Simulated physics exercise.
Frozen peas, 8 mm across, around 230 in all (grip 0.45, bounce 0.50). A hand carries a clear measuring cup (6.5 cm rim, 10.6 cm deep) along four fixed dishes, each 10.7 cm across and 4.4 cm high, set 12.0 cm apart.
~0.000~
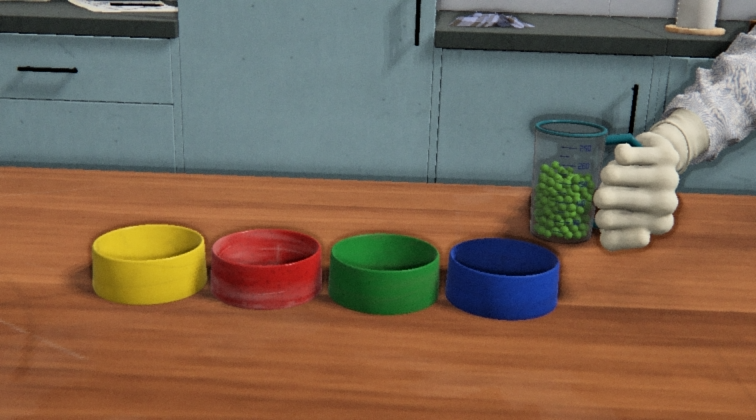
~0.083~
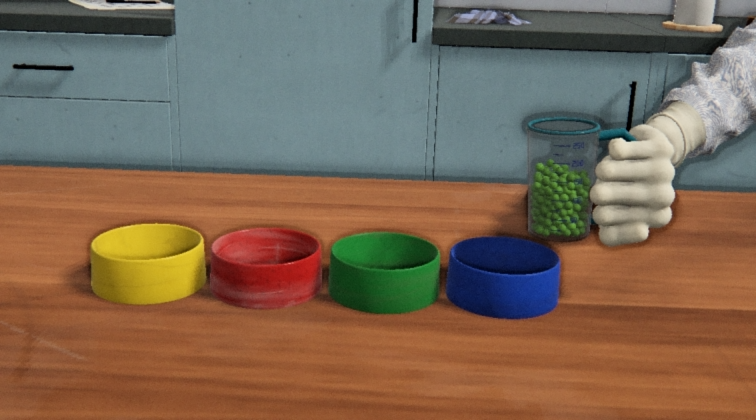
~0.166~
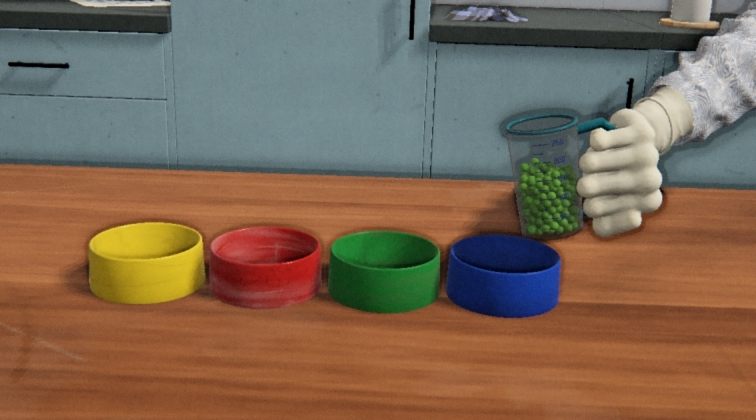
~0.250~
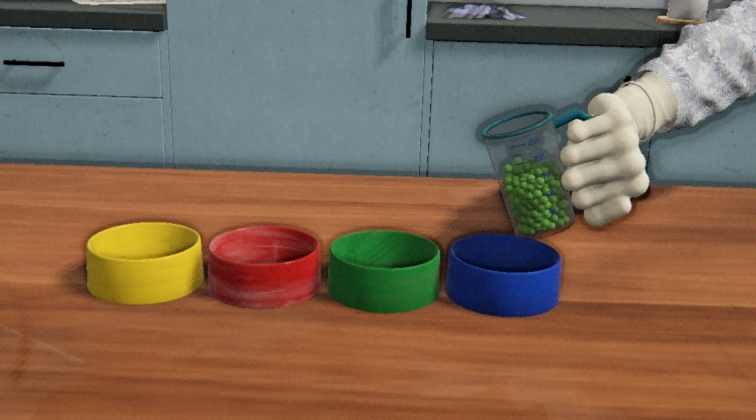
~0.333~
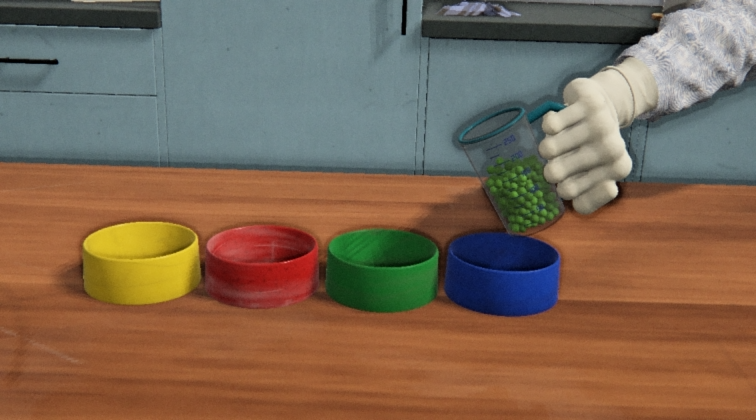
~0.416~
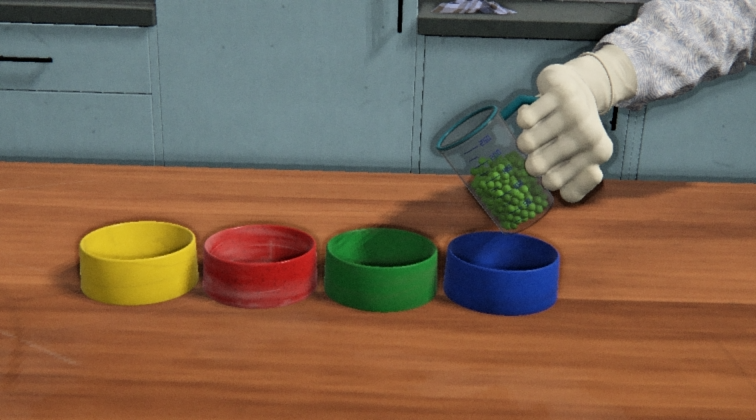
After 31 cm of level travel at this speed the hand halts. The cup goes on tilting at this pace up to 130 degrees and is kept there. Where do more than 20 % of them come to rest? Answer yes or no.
Red: Yes, blue: No, green: No, yellow: No, counter: No.
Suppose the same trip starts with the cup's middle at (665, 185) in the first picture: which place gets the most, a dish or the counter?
The winner: Green.
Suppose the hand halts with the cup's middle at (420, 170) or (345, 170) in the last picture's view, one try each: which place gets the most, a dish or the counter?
Most goes to: Green; red.
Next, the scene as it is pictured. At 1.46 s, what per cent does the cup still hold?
Some 5 per cent of the load.
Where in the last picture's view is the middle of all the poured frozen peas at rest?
Near (246, 269).
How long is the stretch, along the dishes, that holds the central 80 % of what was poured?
About 6 cm.
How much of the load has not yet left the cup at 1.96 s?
About 0 per cent.
Then, at 1.04 s, tilt 103 degrees; cup holds 100 %.
After 1.46 s, tilt 130 degrees; cup holds 5 %, red 95 %.
After 1.96 s, tilt 130 degrees; cup holds 0 %, red 100 %.
By 2.3 s all is still; red 100 %, blue 0 %, green 0 %, yellow 0 %, counter 0 %.
